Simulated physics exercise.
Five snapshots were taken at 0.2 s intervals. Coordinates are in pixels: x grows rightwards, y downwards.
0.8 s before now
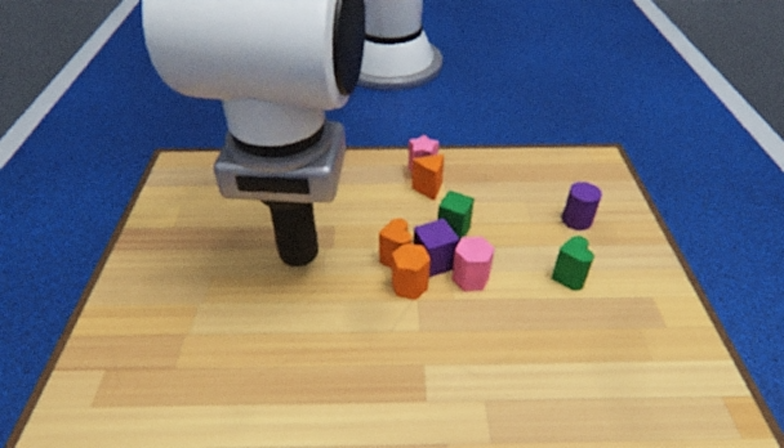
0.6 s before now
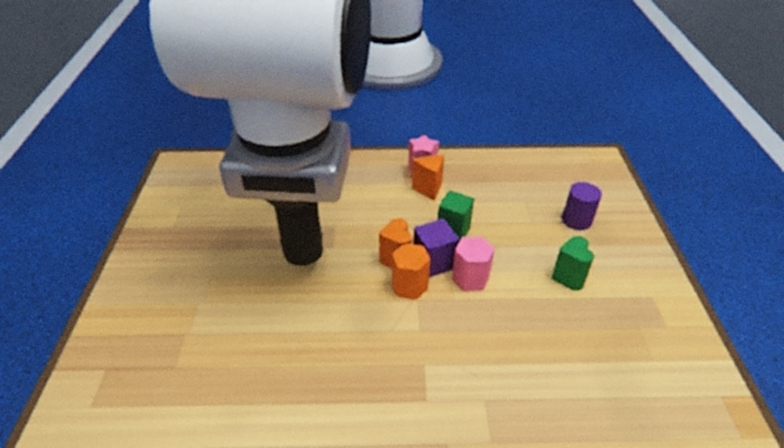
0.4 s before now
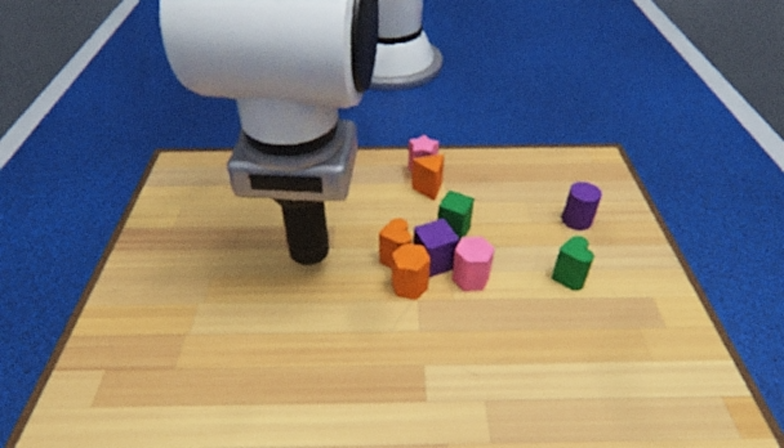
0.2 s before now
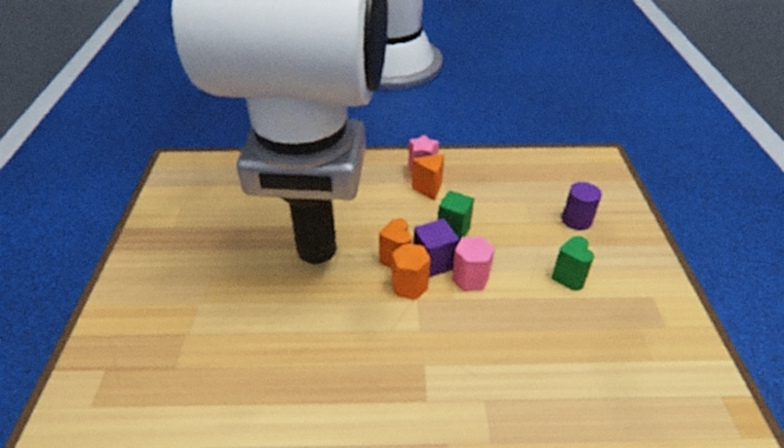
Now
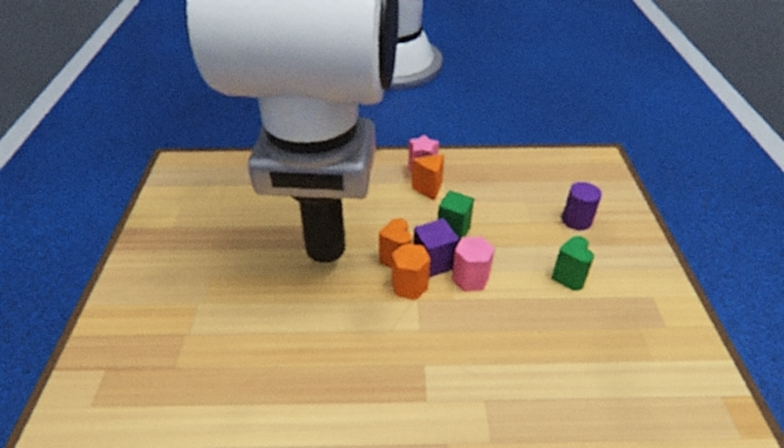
A pale wooden tabletop on a blue floor is seen from the front, slightly above, by a still camera. A white and grey robot arm holds a black rod upright left of centre, beside a cluster of orange, purple, green and pink blocks, with pink and orange ones behind and purple and green ones at right. The arm slides the rod slowly a short way rightward, while the blocks stay still.
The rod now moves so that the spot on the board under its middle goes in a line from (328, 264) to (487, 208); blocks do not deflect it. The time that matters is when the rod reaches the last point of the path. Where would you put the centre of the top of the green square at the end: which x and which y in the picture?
The middle of the upper face of the green square will lie at about (519, 193) in the picture.
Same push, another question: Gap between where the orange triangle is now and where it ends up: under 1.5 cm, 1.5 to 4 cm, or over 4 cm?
I reckon it covers less than 1.5 cm.
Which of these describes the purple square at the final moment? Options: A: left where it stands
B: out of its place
B (out of its place)
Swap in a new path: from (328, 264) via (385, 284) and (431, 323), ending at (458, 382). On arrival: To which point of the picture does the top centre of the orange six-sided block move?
Around (465, 273).
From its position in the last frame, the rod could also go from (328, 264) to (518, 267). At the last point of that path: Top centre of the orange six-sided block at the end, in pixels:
Close to (437, 265).
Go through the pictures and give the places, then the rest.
In the first picture, lower end of the rod (299, 253), tops of blocks, orange heart-shaped block (397, 230), orange triangle (431, 161), purple square (436, 233), green square (457, 201), pink six-sided block (475, 249).
In the second picture, rod (304, 253), blocks as before.
In the third picture, rod (310, 252), blocks as before.
In the fourth picture, rod (317, 251), blocks as before.
In the fifth picture, rod (326, 250), orange heart-shaped block (397, 230), orange triangle (431, 161), purple square (436, 233), green square (457, 201), pink six-sided block (475, 249).
The first path, step by step. One third of the way, rod (385, 230); orange heart-shaped block (412, 229); purple square (444, 233); pink six-sided block (480, 250).
Two thirds of the way, rod (440, 212); orange heart-shaped block (438, 223), turned 30° clockwise; purple square (469, 233), turned 15° clockwise; green square (479, 197); pink six-sided block (494, 256), turned 45° clockwise.
At the end, rod (489, 194); orange heart-shaped block (438, 223), turned 30° clockwise; orange triangle not moved; purple square (469, 233), turned 15° clockwise; green square (519, 193), turned 95° clockwise; pink six-sided block (494, 256), turned 45° clockwise.
